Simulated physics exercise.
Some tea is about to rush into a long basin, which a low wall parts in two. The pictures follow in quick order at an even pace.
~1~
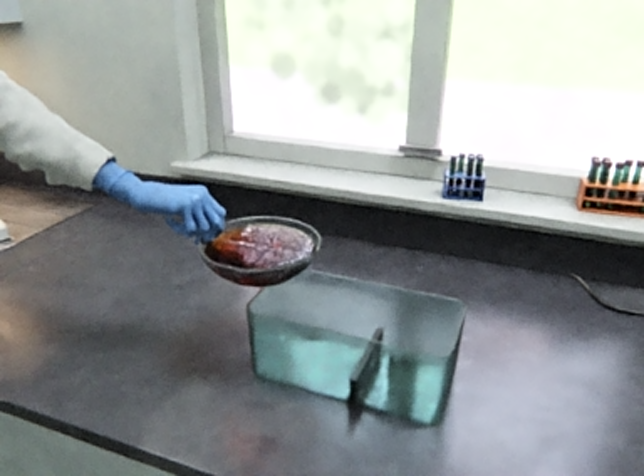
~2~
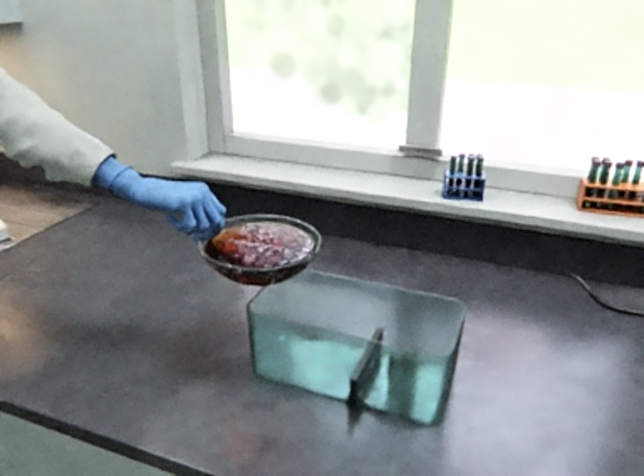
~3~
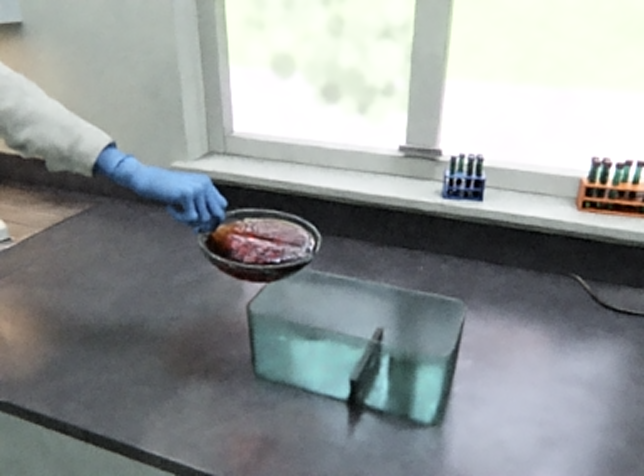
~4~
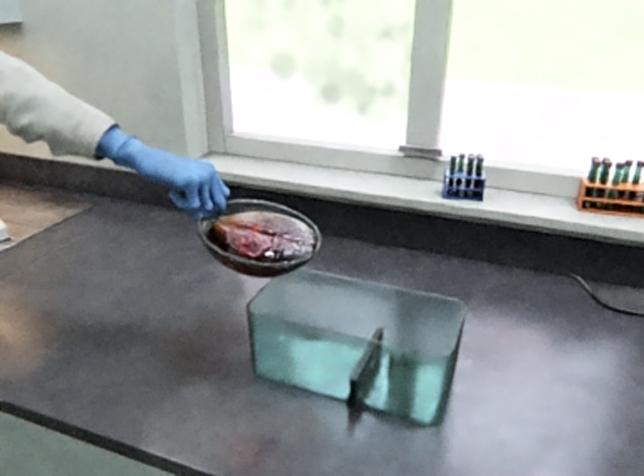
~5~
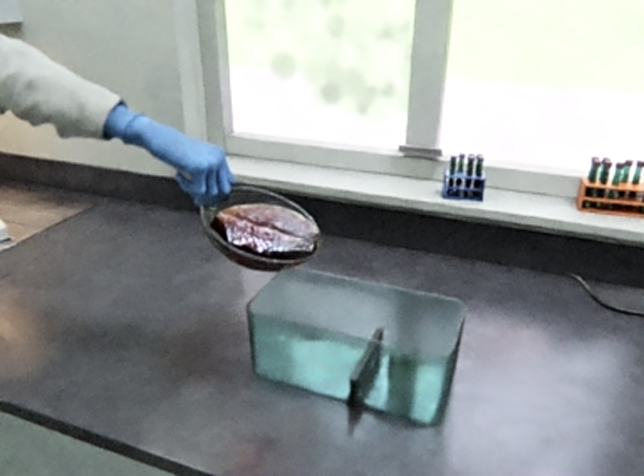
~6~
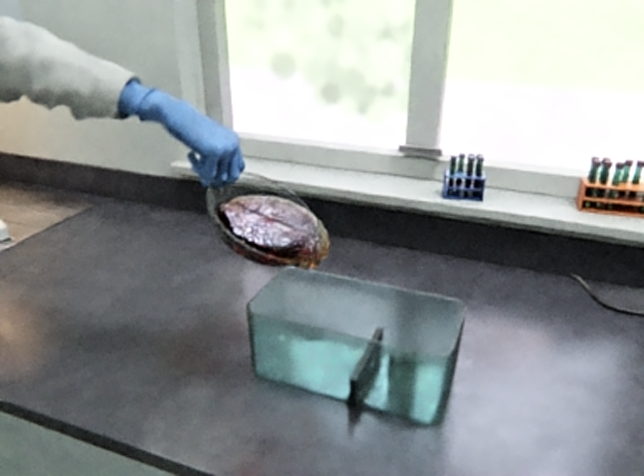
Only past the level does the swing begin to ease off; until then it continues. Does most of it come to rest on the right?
The fullest part is on the right.
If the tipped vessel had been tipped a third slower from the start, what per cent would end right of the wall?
Near 70 in a hundred.
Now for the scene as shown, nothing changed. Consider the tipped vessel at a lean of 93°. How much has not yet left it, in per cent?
Near 5 percent is still in there.
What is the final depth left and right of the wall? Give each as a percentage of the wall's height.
Once still, it is 30 % on the left and 60 % on the right.
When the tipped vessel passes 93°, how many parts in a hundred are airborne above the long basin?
Airborne fraction: Approx. 55 %.
A moment on, the tilt is 93° and 4 per cent is still to pour, 9 is left of the wall and 35 right of it.
Next, the tilt is 106° and 0 per cent is still to pour, 15 is left of the wall and 62 right of it.
Then the tilt is 106° and 0 per cent is still to pour, 26 is left of the wall and 65 right of it.
Later the tilt is 106° and 0 per cent is still to pour, 35 is left of the wall and 60 right of it.
In the end 35 per cent lies left of the wall, 59 right of it and 6 outside.
